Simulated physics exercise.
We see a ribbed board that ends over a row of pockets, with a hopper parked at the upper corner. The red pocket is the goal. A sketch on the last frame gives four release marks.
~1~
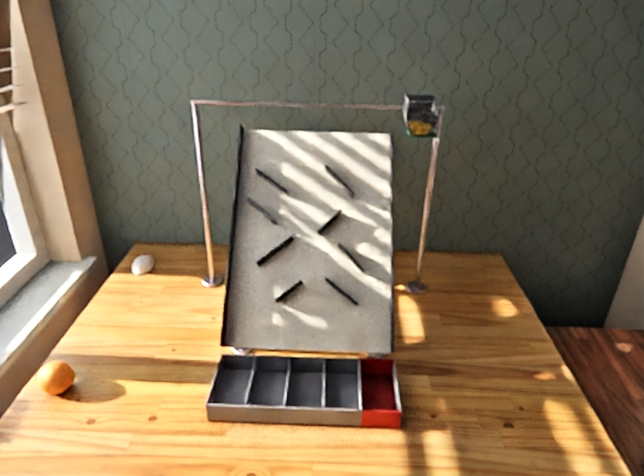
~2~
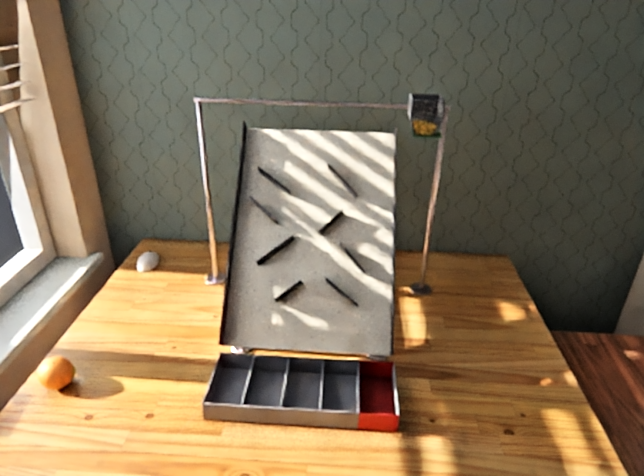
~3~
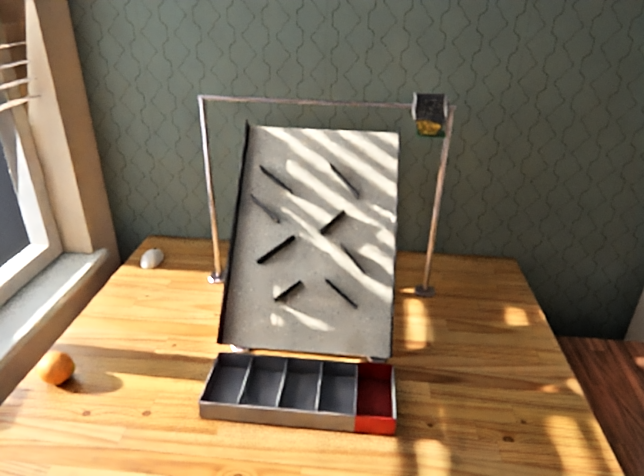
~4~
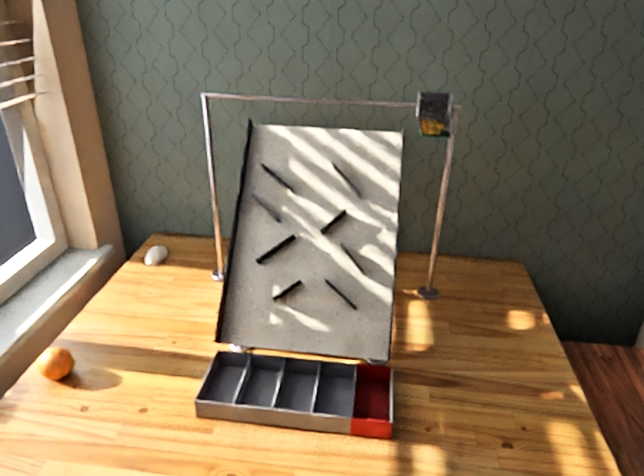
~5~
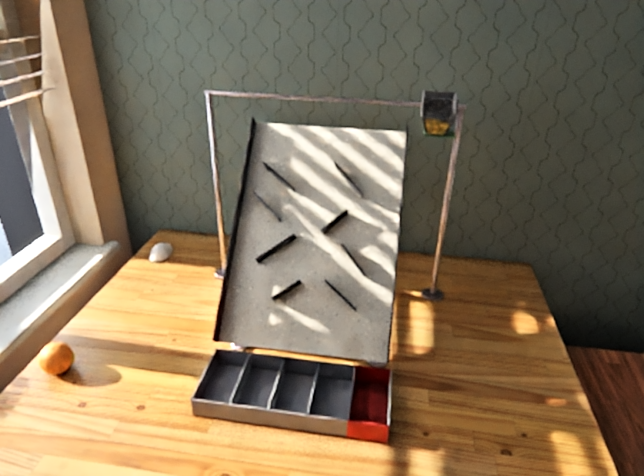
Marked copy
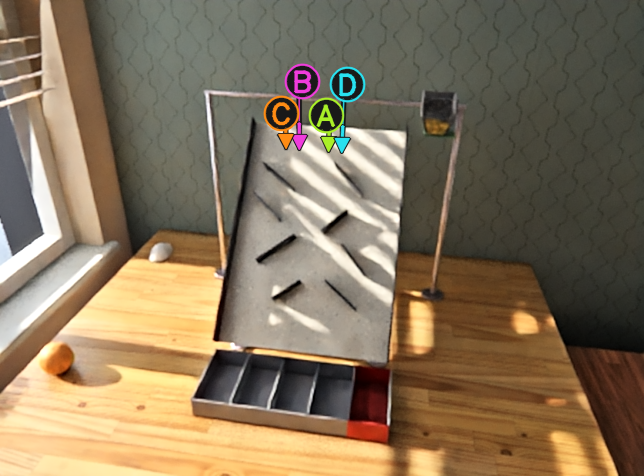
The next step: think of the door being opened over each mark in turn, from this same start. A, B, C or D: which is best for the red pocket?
D is best.
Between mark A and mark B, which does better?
That is mark A.
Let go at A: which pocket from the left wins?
The first from the left.
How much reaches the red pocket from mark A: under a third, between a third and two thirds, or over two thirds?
Under a third.
On the marked copy, mark A meets the board at (328, 146); mark B meets the board at (299, 144); mark C meets the board at (286, 143); mark D meets the board at (341, 147).
With A, a small share in the red pocket, the bulk in other pockets, a small share outside the box.
With B, only a few in the red pocket, the bulk in other pockets, a small share outside the box.
With C, only a few in the red pocket, all but a few in other pockets, a small share outside the box.
With D, close to half in the red pocket, close to a third in other pockets, a small share outside the box.
